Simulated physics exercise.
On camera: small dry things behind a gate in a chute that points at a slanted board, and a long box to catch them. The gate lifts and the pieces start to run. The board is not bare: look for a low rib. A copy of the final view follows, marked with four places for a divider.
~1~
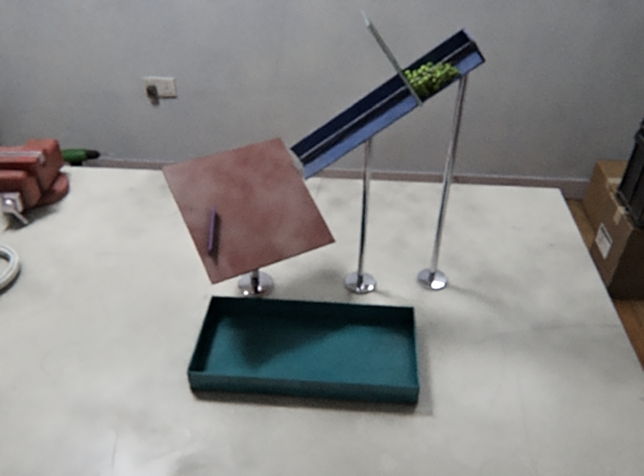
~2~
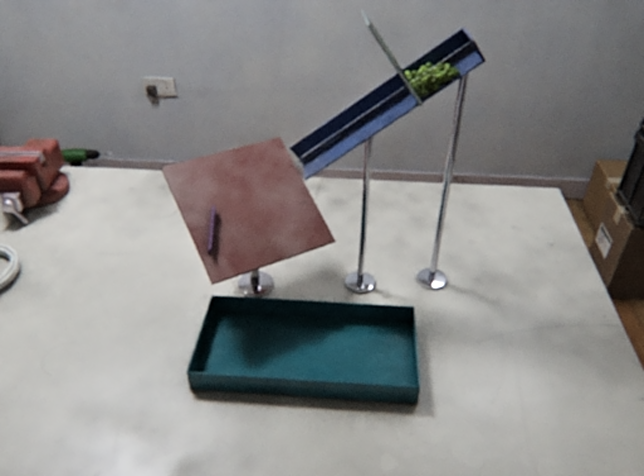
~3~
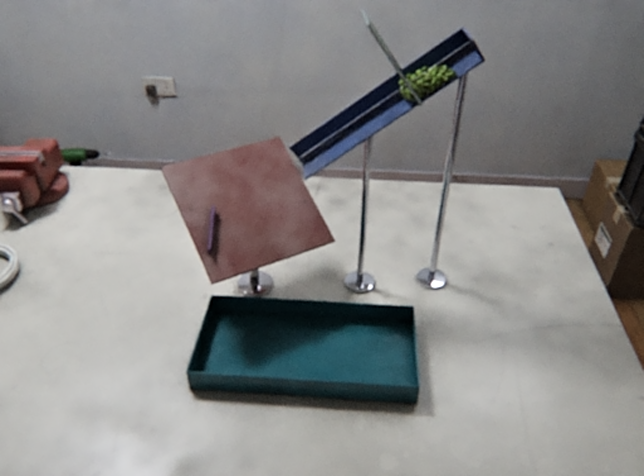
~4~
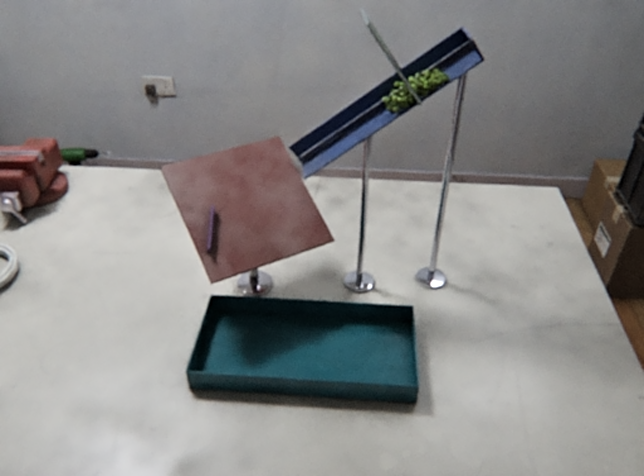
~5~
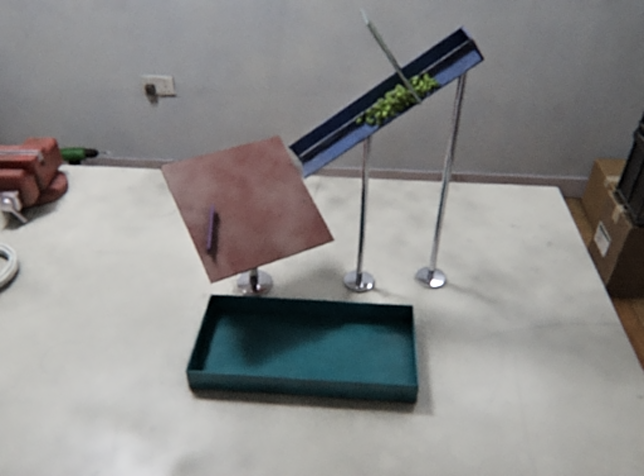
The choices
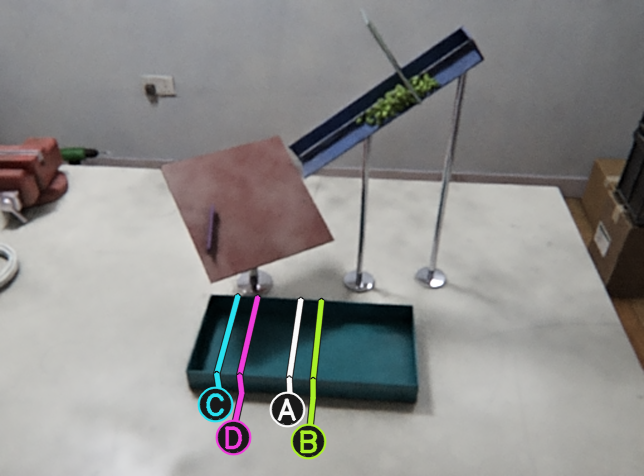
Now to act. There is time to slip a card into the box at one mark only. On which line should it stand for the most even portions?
I would pick line D.
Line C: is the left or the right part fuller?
Right.
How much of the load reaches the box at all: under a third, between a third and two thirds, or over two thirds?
About that: Over two thirds.
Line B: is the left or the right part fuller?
More lands on the left.
On the marked copy, line A crosses the front rim at (289, 377); line B crosses the front rim at (313, 379); line C crosses the front rim at (216, 373); line D crosses the front rim at (239, 374).
If A is chosen, of what is caught, the larger part on the left of the divider, about a tenth on the right.
If B is chosen, of what is caught, almost all on the left of the divider, just a few on the right.
If C is chosen, of what is caught, roughly a quarter on the left of the divider, the larger part on the right.
If D is chosen, of what is caught, roughly two thirds on the left of the divider, roughly a third on the right.
